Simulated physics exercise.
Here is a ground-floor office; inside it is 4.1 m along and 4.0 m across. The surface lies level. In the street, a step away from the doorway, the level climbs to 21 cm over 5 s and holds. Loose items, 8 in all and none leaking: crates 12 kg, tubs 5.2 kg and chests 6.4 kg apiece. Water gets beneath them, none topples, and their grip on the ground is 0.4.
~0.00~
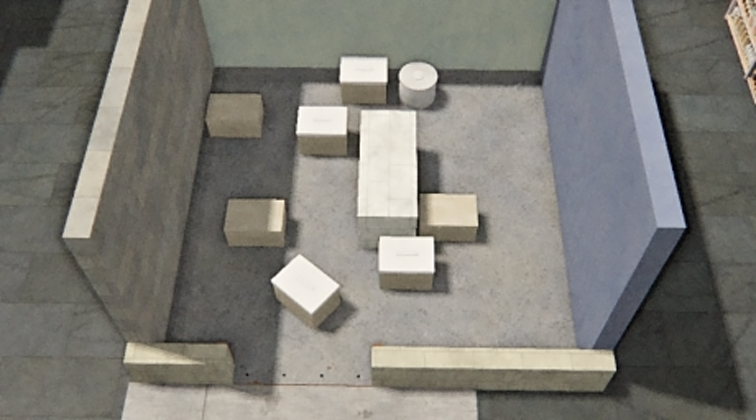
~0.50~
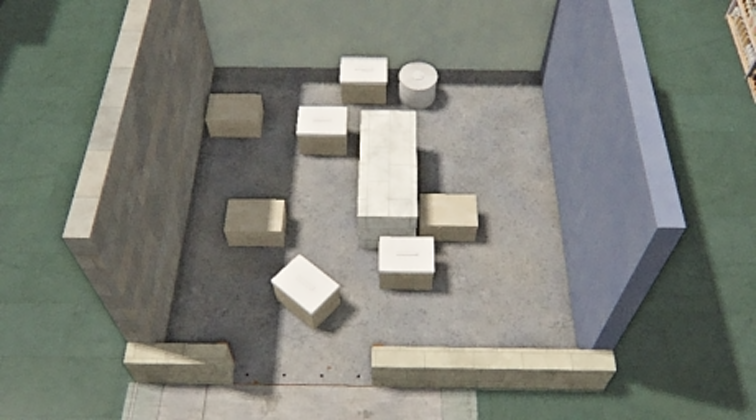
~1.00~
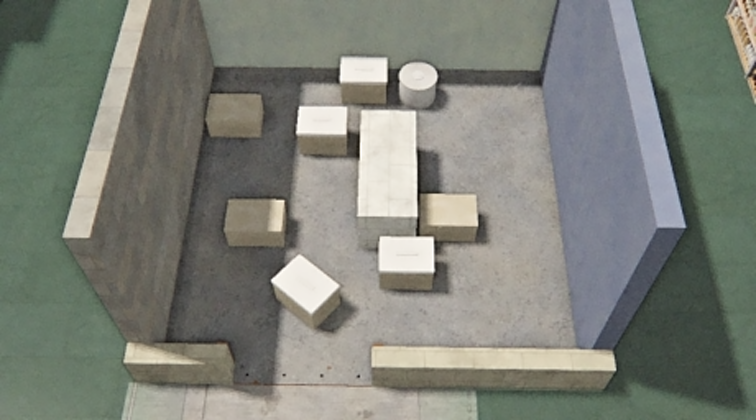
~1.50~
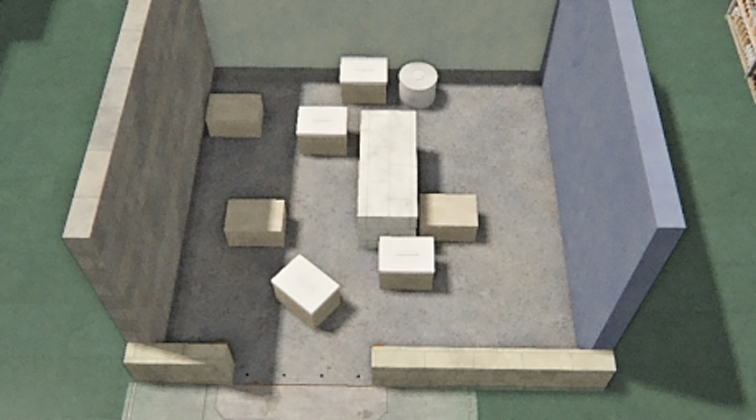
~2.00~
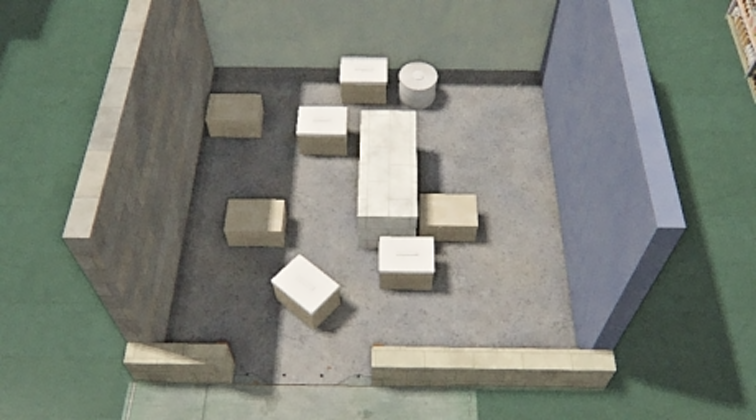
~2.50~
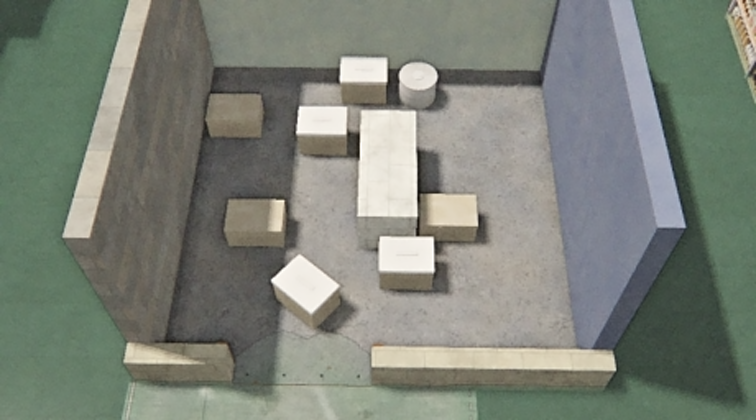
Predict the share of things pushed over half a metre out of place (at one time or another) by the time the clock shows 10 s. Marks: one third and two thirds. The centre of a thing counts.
Share: Two thirds or more.
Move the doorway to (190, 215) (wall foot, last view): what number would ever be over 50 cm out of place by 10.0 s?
In that case 6 of them.
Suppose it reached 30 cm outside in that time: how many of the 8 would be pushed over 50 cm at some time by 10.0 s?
In that case 7 of them.
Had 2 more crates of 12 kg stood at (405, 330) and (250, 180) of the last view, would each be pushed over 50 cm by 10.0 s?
In turn: Less, over.
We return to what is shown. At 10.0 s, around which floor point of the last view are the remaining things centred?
Around (431, 155).
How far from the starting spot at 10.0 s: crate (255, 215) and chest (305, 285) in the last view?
In turn: 150 cm, 250 cm.
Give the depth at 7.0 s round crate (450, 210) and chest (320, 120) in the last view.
Roughly 3 and 8 cm.
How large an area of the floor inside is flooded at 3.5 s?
Some 1.5 m2.
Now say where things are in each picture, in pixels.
In the first picture, a crate at (255, 215) rests on the ground; a tub at (418, 76) rests on the ground; water covers 0.0 m2; 0 of 8 have shifted.
In the second picture, a crate at (255, 215), on the bottom; a tub at (418, 76) rests on the ground; water covers 0.0 m2; 0 of 8 have shifted.
In the third picture, a crate at (255, 215), on the bottom; a tub at (418, 76), on the bottom; water covers 0.0 m2; 0 of 8 have shifted.
In the fourth picture, a crate at (255, 215) rests on the ground; a tub at (418, 76) rests on the ground; water covers 0.0 m2; 0 of 8 have shifted.
In the fifth picture, a crate at (255, 215) rests on the ground; a tub at (418, 76), on the bottom; water covers 0.0 m2; 0 of 8 have shifted.
In the sixth picture, a crate at (255, 215), on the bottom; a tub at (418, 76), on the bottom; water covers 0.3 m2; 0 of 8 have shifted.
After 3.5 s 0 of 8 are over 50 cm from their spots; 0 afloat.
After 4.5 s 1 of 8 are over 50 cm from their spots; 0 afloat.
After 7.0 s 5 of 8 are over 50 cm from their spots; 4 afloat.
After 10.0 s 7 of 8 are over 50 cm from their spots, and 7 have been at some point; 6 afloat.
